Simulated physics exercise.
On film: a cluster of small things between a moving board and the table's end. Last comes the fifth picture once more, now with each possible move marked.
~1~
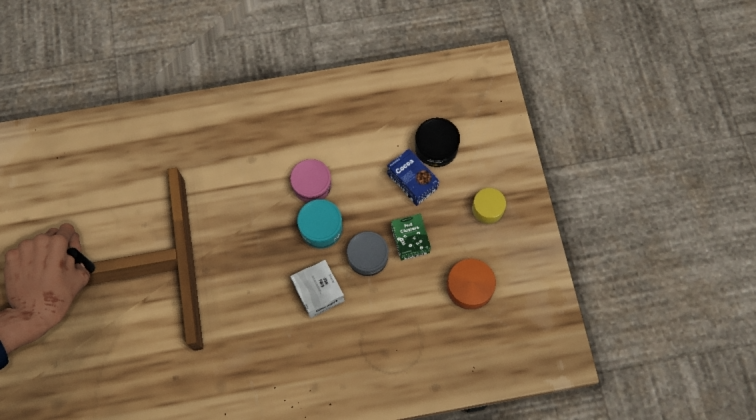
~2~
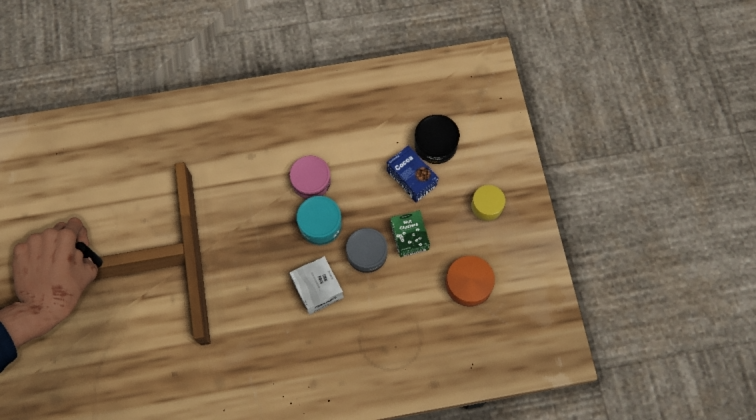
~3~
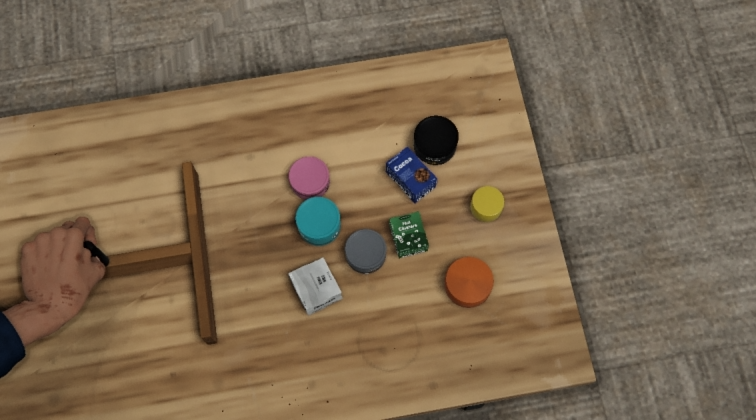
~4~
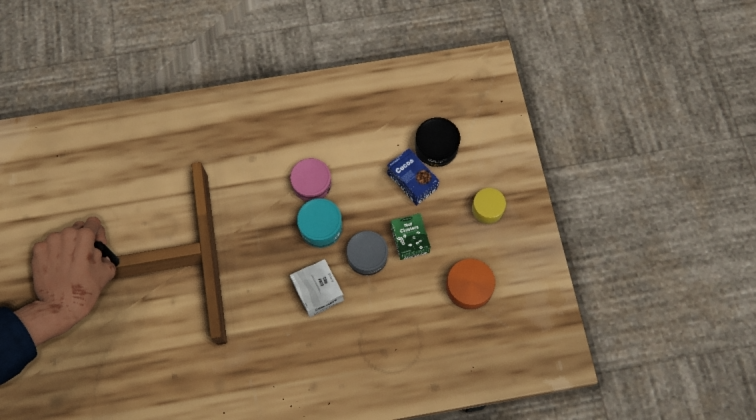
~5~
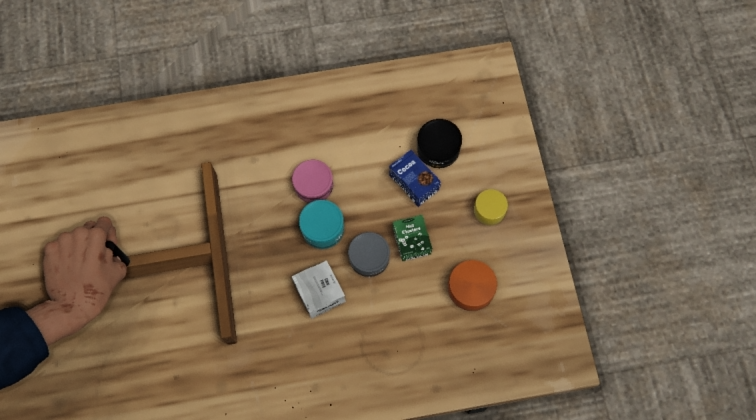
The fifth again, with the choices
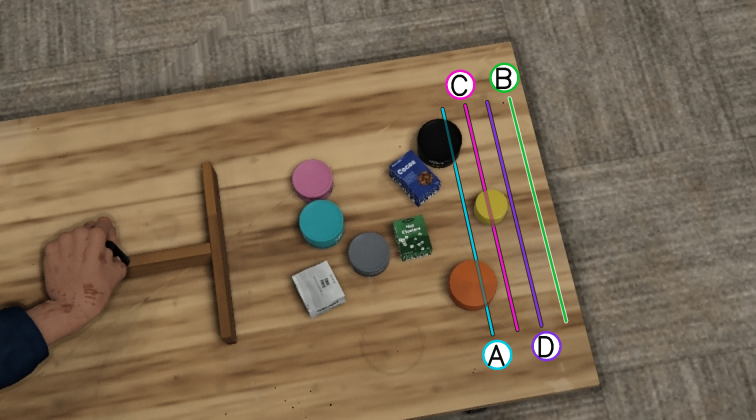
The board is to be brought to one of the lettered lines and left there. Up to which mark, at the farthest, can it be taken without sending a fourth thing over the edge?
No farther than C.
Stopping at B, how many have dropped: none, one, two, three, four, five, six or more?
Six or more.
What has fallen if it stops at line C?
It is the yellow pot.
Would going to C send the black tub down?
No.
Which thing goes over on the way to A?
It is the yellow pot.
On the marked copy, A at (466, 216); B at (537, 204); C at (490, 212); D at (513, 208).
Taking C. A third of the way, board (315, 230); pink tub (333, 179); white box (350, 285).
Two thirds of the way, board (413, 214); yellow pot (508, 199); black tub (473, 126).
When it is over, board (490, 201); yellow pot over the edge; orange tin (570, 270); one fallen.
As for the rest, A is within the limit but short; B drops eight; D drops four.
